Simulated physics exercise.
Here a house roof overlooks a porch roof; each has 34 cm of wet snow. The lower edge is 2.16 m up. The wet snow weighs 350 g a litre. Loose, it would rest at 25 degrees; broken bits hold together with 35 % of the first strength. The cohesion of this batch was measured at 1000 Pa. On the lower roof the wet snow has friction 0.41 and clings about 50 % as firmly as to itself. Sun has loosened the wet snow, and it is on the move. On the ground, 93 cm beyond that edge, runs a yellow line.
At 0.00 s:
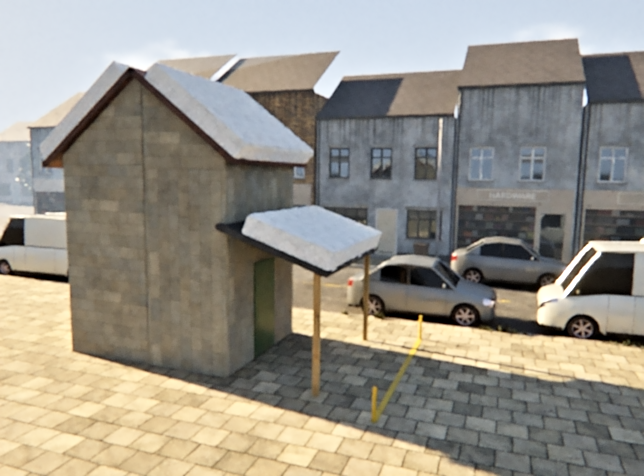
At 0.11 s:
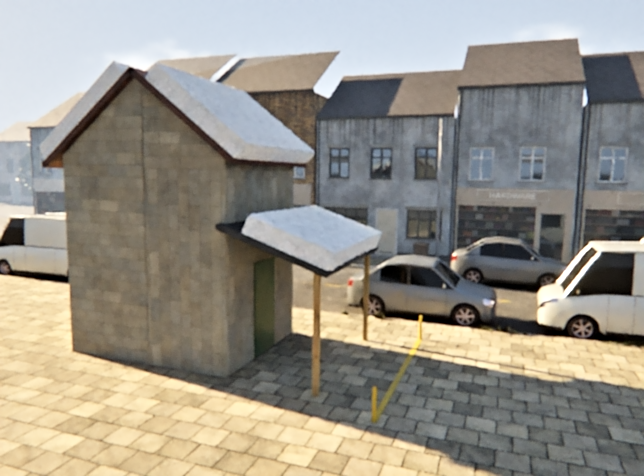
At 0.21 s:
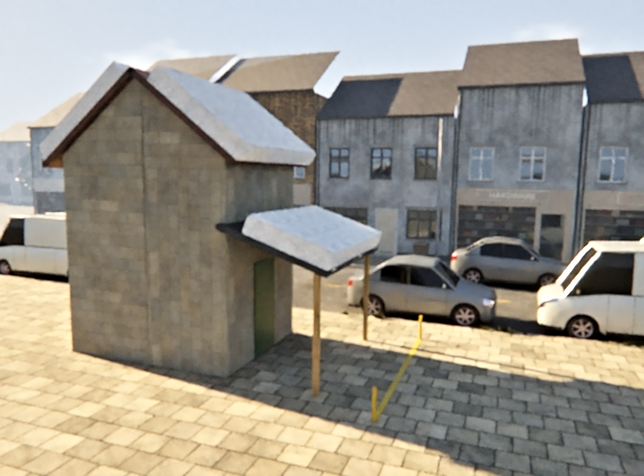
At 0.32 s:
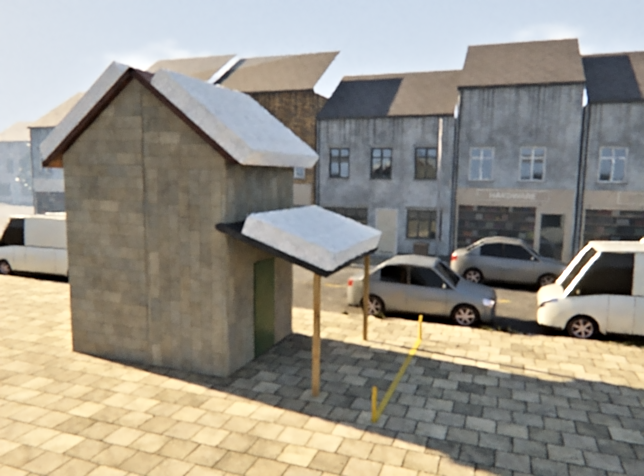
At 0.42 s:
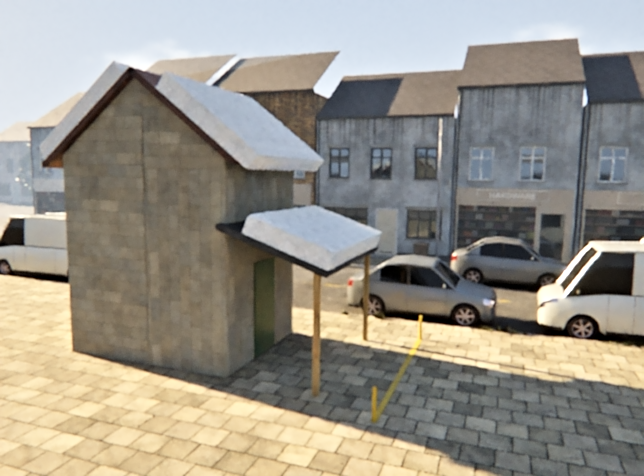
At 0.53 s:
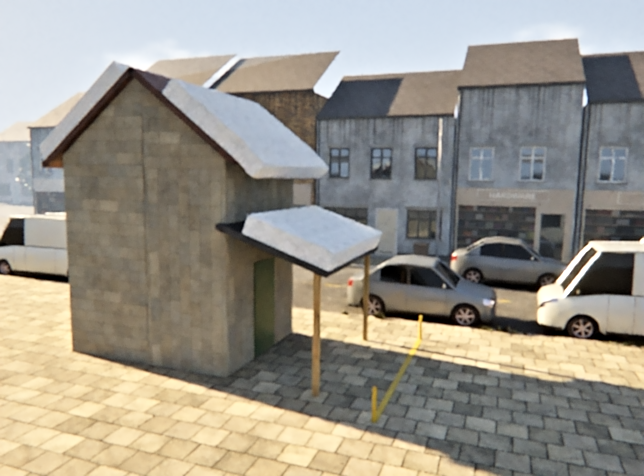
The thick white snow on the small stone house's roof slid slowly down the right slope, poking a little past the edge above the snowy porch roof, while the parked cars stayed still.
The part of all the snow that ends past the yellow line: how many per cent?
It comes to some 48 %.
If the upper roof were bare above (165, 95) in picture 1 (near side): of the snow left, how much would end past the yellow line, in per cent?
Then about 35 %.
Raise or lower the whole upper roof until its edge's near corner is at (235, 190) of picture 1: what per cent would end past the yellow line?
Then about 20 %.
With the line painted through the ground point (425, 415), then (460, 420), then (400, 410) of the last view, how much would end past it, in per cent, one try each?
In turn about 25 %, 16 %, 40 %.
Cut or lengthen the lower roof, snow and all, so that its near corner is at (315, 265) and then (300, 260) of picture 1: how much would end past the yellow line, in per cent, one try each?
In turn about 50 %, 45 %.
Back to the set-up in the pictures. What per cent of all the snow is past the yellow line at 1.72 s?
About 8 %.
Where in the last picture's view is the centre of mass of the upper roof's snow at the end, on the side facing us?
Near (412, 387).
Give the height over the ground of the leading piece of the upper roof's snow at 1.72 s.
Some 1.0 m.
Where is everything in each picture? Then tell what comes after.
In the first frame, foremost bit of the wet snow at (236, 136).
In the second frame, foremost bit of the wet snow at (237, 137), its middle shifted 1.7 cm.
In the third frame, foremost bit of the wet snow at (239, 139), its middle shifted 7.2 cm, 3 % of it past the upper edge, in one piece.
In the fourth frame, foremost bit of the wet snow at (243, 141), its middle shifted 16 cm, 7 % of it past the upper edge, in one piece.
In the fifth frame, foremost bit of the wet snow at (248, 155), its middle shifted 30 cm, 13 % of it past the upper edge, in one piece.
In the sixth frame, foremost bit of the wet snow at (255, 154), its middle shifted 47 cm, 21 % of it past the upper edge, cracking.
After 1.07 s, none is below the lower edge and 0 % is past the line.
After 1.72 s, 23 % is below the lower edge and 8 % is past the line.
After 2.36 s, 70 % is below the lower edge and 44 % is past the line.
After 3.00 s, 72 % is below the lower edge and 48 % is past the line.
After 3.40 s, 72 % is below the lower edge and 48 % is past the line.
